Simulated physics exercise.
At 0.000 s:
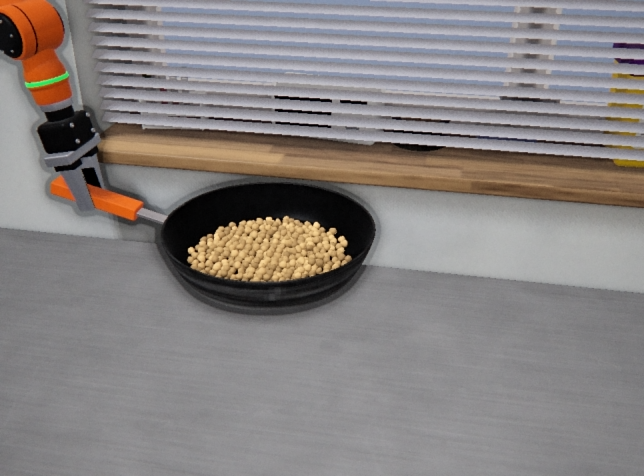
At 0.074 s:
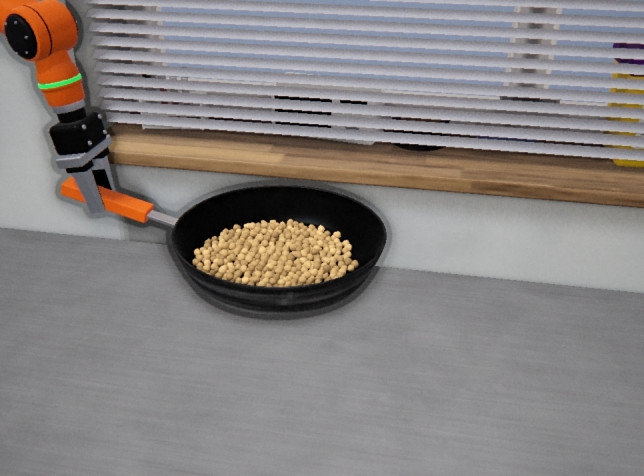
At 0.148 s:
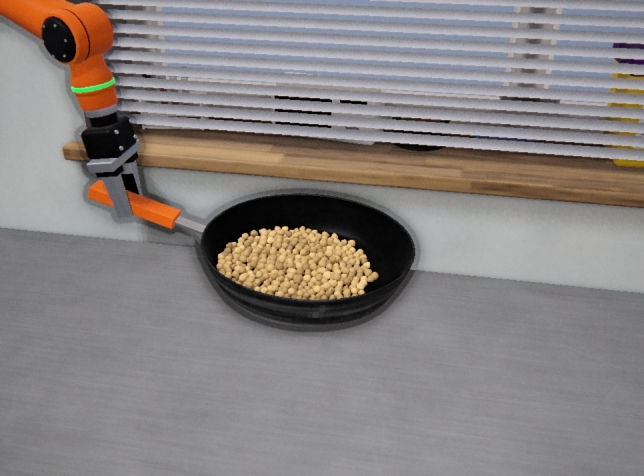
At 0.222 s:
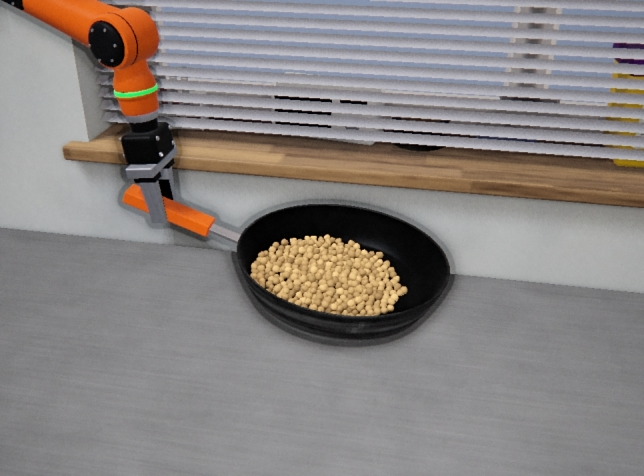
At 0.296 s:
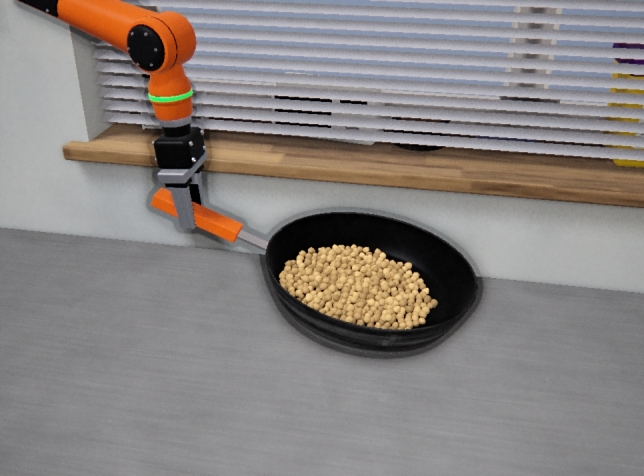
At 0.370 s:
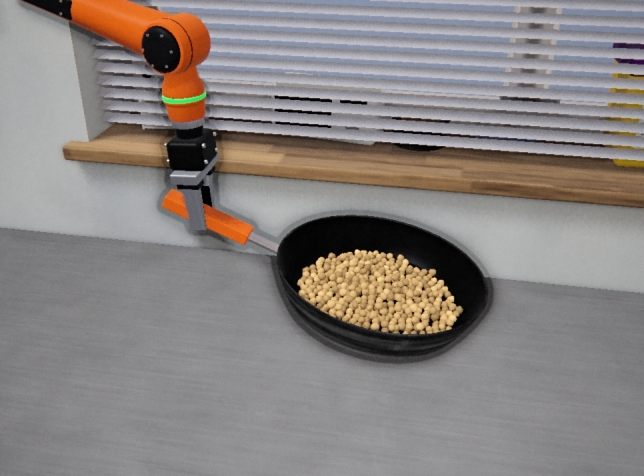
Orange robot arm moving a black frying pan of chickpeas rightward above a grey surface, gradually tilting it near window blinds.
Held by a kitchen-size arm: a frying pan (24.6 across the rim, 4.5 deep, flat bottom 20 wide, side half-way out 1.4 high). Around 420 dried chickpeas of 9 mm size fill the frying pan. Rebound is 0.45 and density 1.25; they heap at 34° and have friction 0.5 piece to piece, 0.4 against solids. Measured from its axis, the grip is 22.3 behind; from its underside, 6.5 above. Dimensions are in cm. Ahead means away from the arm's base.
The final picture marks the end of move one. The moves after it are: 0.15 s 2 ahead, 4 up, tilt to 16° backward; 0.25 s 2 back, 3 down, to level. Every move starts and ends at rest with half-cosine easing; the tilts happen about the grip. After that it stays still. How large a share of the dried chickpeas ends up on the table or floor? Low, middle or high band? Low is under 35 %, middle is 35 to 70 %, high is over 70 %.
Middle band.
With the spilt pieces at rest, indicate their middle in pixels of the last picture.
Close to (533, 442) in pixels.
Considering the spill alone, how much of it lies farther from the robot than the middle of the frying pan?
That share is close to 100 percent.
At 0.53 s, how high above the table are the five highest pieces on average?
41 cm or so.
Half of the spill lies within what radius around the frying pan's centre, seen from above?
Roughly 22 centimetres.
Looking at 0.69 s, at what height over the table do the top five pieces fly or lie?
Roughly 46 cm high.
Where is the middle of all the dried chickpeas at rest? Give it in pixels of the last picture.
Centre at rest: About (449, 428).
After 0.53 s, tilted 16° backward, highest piece 41 above the table; 424 in the frying pan.
After 0.69 s, tilted 4° backward, highest piece 47 above the table; 231 in the frying pan, 193 in flight or on a rim.
After 0.97 s, level, highest piece 26 above the table; 209 on the table or floor, 200 in the frying pan, 15 in flight or on a rim.
After 2.02 s, level, highest piece 26 above the table; 224 on the table or floor, 200 in the frying pan.
In the end, 224 on the table or floor, 200 in the frying pan. That is 53 % on the table or floor.
